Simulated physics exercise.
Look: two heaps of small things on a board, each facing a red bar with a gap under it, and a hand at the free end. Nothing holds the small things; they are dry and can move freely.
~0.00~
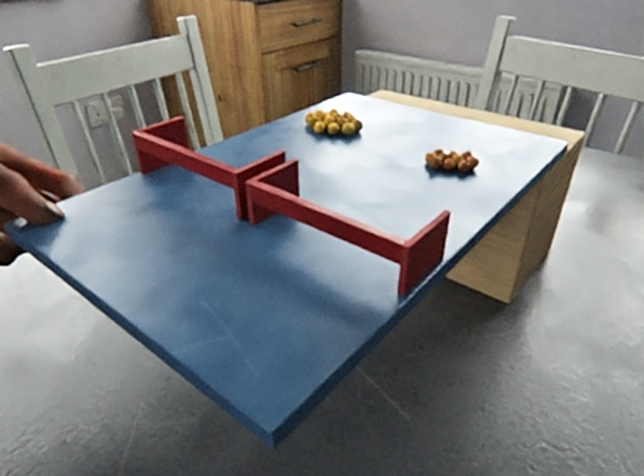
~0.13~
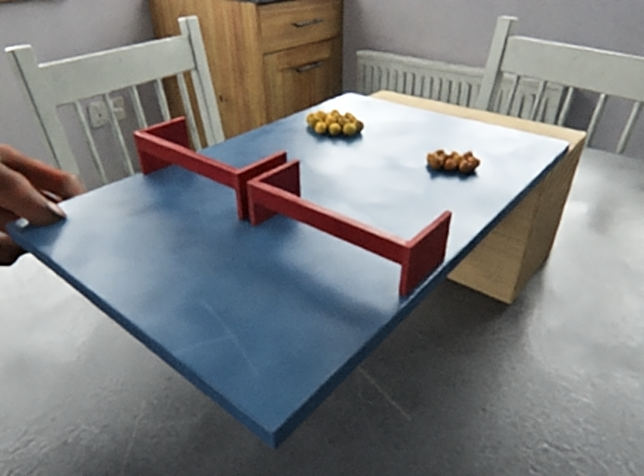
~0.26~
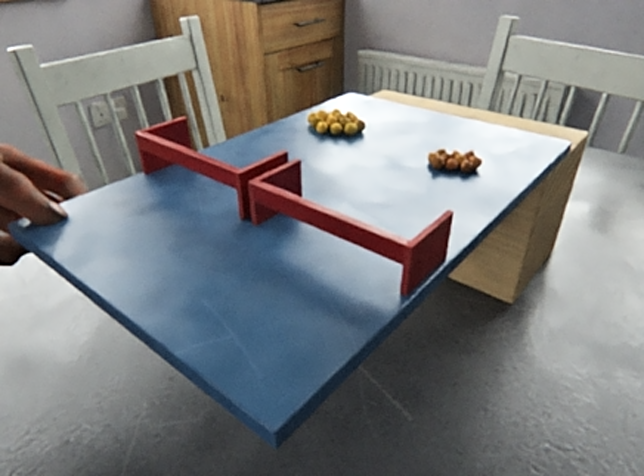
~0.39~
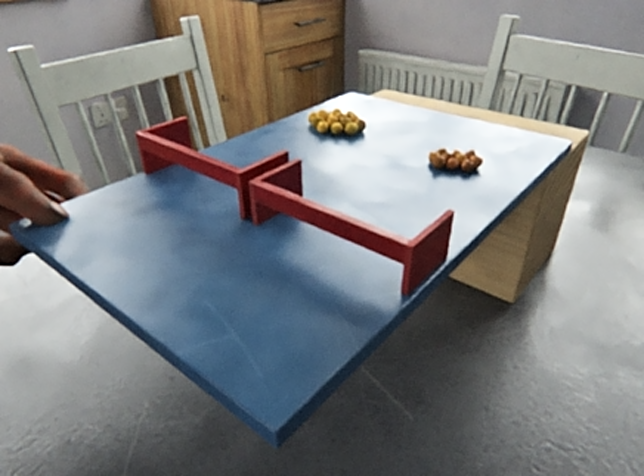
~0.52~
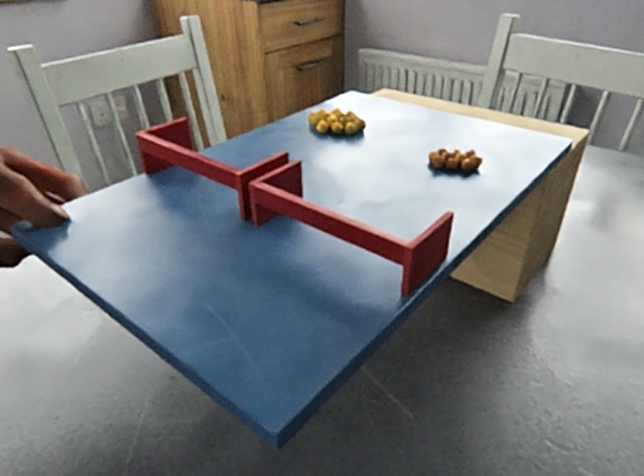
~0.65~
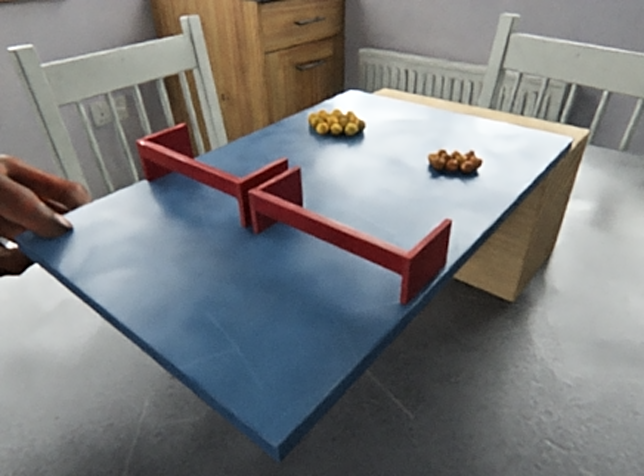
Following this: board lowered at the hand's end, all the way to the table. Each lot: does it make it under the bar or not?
The front lot makes it under; the back lot makes it under.
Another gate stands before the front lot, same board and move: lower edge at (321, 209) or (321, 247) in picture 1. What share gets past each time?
First try 100 %, second try 0 %.
After 0.98 s, board sloping at 9°; front lot where it was; back lot where it was.
After 1.40 s, board sloping at 19°; front lot on its way down; back lot on its way down.
After 1.85 s, board resting at 26°; front lot all past its gate; back lot all past its gate.
At rest (2.7 s), board resting at 26°; front lot all past its gate; back lot all past its gate.
